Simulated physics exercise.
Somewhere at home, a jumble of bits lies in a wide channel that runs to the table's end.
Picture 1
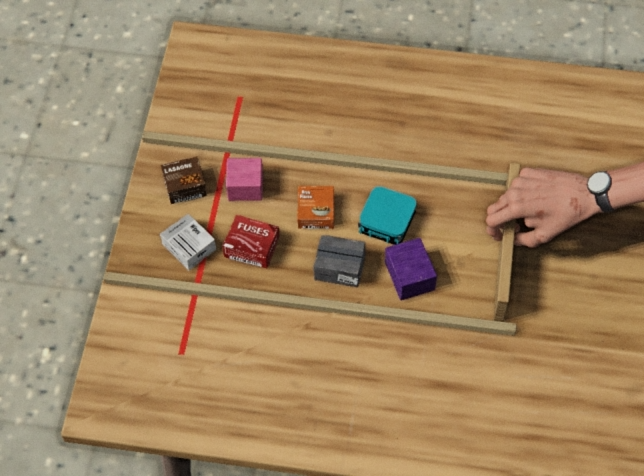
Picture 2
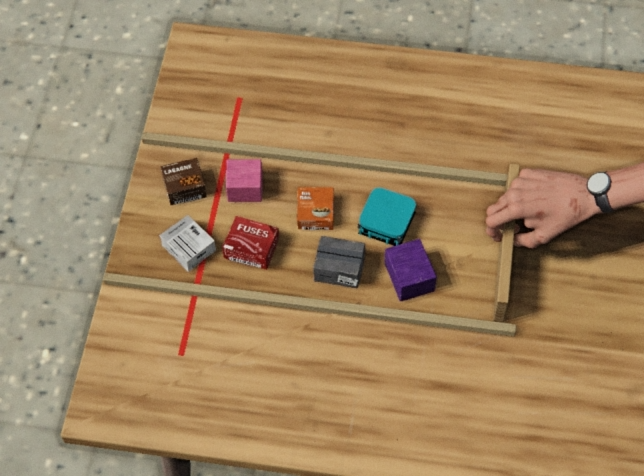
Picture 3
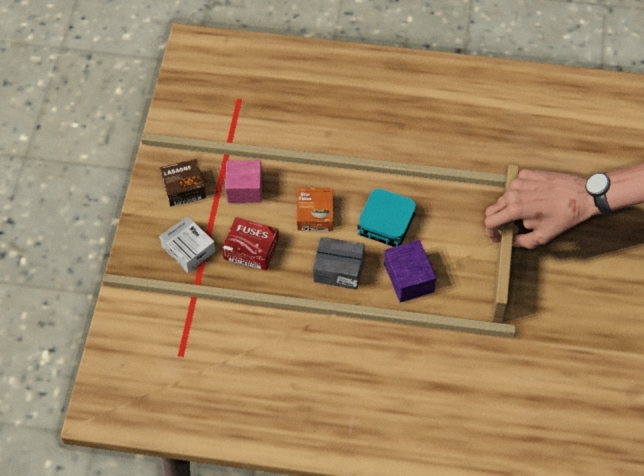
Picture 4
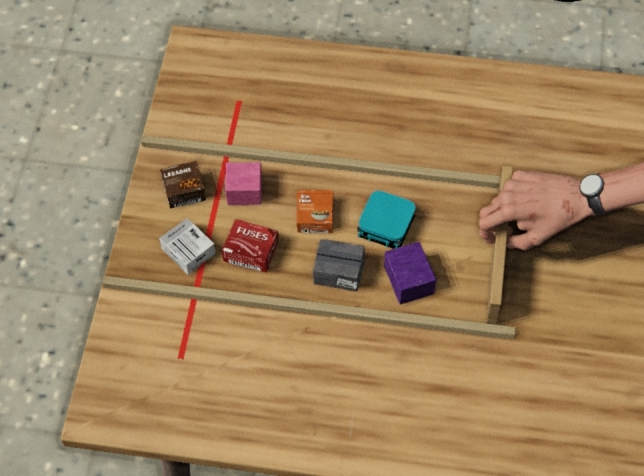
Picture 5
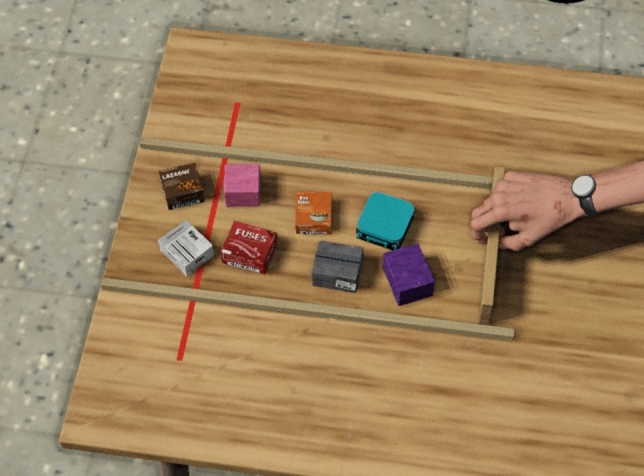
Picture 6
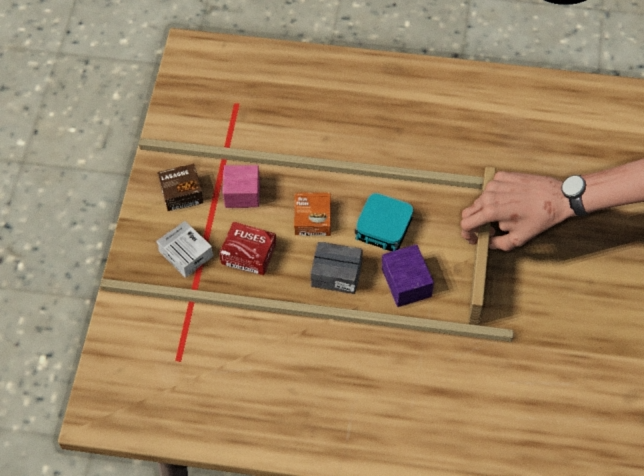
A hand with a dark-faced watch grips a wooden crossbar at the right of a channel between two wooden rails on a wood-grained tabletop, seen from above at an angle over a speckled floor. Brown and white boxes sit left, pink and red beside them near a red line, then orange, grey, teal and purple. The hand slides the bar slightly left, touching nothing, while the boxes stay put and the view drifts barely.
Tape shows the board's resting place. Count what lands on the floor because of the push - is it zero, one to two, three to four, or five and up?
Lost: More than two, under five.
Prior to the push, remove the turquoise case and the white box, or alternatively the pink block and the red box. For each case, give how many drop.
1 in the first try, 2 in the second.
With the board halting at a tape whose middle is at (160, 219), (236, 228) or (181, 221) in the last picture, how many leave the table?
Floor tally per try: 6 / 2 / 4.
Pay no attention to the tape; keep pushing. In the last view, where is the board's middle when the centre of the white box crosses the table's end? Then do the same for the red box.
Estimated middle: (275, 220), and (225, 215) for the other.
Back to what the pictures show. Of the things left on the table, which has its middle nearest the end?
Answer: The orange box.
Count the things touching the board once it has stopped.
It's touching 2 at the end.
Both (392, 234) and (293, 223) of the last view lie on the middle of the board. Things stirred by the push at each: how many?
Answer - first 3, then 8.
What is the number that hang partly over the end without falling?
The figure is 0.
Soon after, none off yet; brown box at rest near (181, 187); white box at rest near (185, 249); pink block at rest near (242, 187).
After that, none off yet; brown box at rest near (181, 187); white box displaced a little near (163, 247); pink block moving near (233, 184).
And then, none off yet; brown box displaced about its own width near (129, 180); white box tilting well over near (95, 239); pink block displaced well along near (166, 176).
In the end, the number that fall off is three or four; gone, red box, pink block, white box and brown box.
